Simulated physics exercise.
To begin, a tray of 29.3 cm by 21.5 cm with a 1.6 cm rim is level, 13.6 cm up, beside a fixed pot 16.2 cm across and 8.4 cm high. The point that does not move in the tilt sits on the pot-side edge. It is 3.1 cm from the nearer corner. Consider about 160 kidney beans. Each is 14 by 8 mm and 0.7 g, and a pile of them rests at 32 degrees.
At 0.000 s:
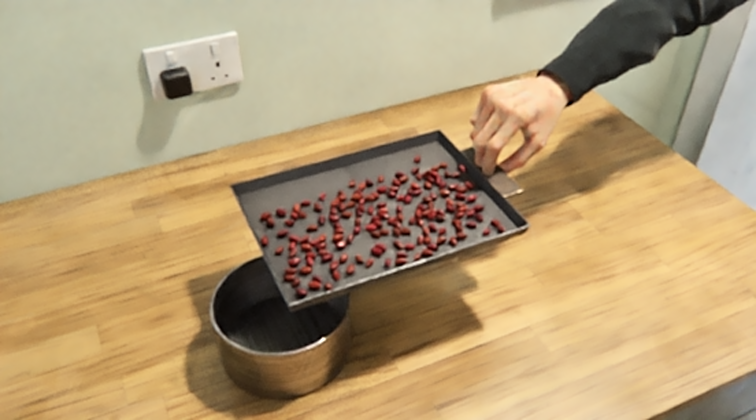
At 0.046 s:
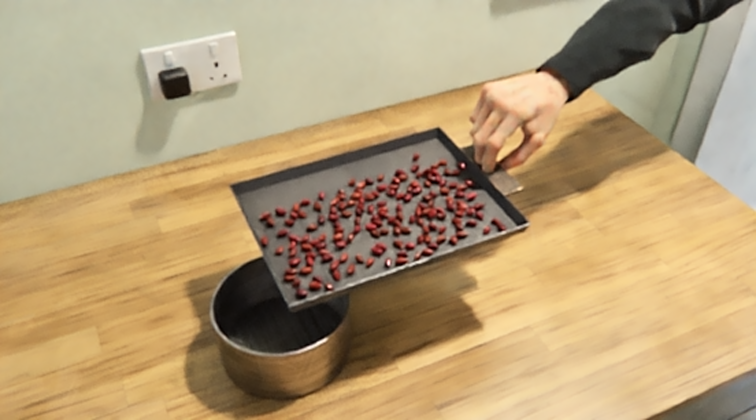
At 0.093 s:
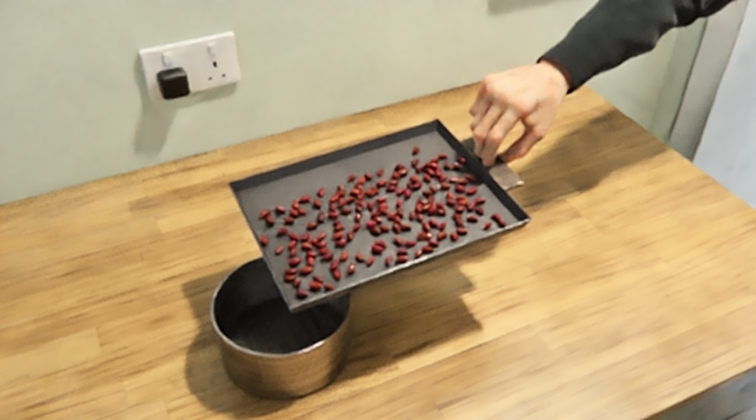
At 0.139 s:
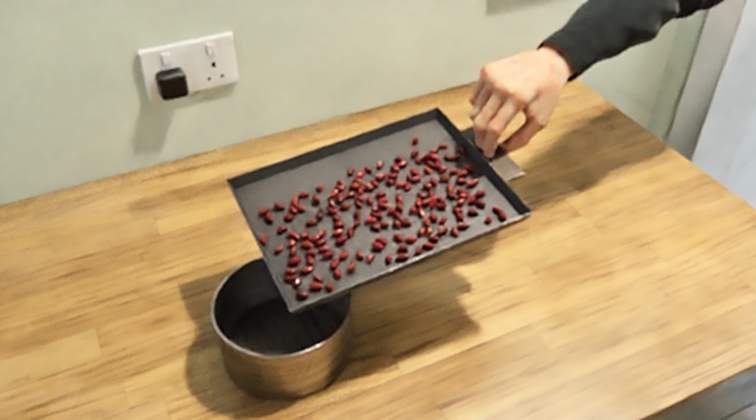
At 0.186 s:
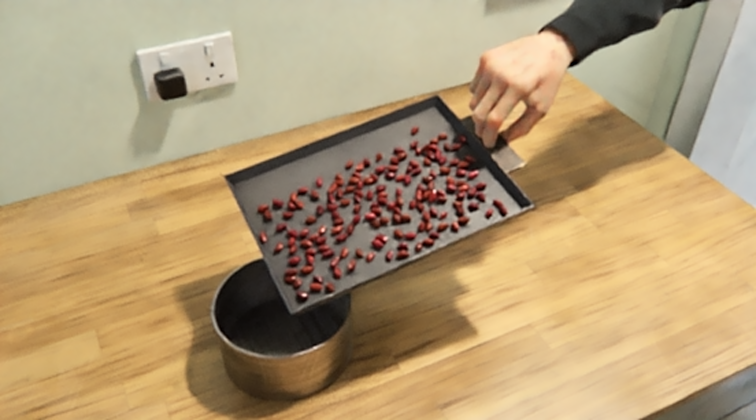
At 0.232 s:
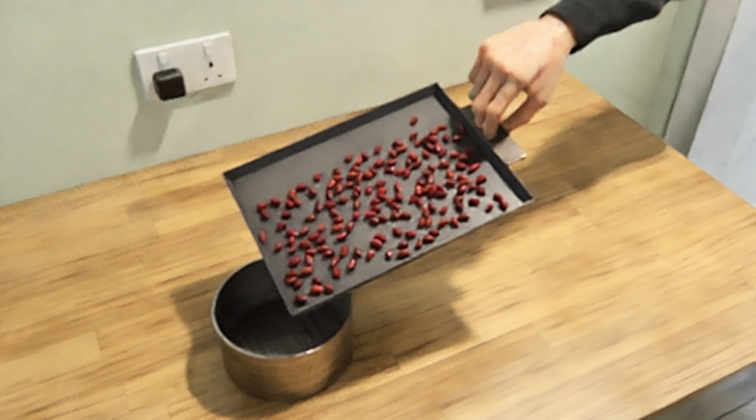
A hand slowly tilts a dark tray of red beans above a round metal pot.
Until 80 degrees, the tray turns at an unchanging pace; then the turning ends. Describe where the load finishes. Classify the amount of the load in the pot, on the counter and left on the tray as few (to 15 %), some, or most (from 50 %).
Tray: Few. Pot: Some. Counter: Most.
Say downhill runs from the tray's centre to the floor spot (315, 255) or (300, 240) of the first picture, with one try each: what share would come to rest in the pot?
Approximately 55 percent, then 70 percent.
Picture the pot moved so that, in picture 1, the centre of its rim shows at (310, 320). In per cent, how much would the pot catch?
The share would be some 90 per cent.
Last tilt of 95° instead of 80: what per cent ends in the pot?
You'd end up with some 25 % in the pot.
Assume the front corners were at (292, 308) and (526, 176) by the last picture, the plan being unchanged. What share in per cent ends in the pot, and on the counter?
The pot gets 50 and the counter 45.
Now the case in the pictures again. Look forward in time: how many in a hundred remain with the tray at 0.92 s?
Close to 70 in a hundred parts of the load.
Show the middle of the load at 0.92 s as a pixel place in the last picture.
Roughly pixel (301, 309).
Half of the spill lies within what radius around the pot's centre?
Some 16 cm, give or take.
After 0.64 s, tilt 45 degrees; the tray holds 100 %, the pot 0 %.
After 0.92 s, tilt 67 degrees; the tray holds 70 %, the pot 0 %.
After 1.30 s, tilt 80 degrees; the tray holds 10 %, the pot 25 %.
By 2.5 s all is still; tray 0 %, pot 30 %, counter 70 %.
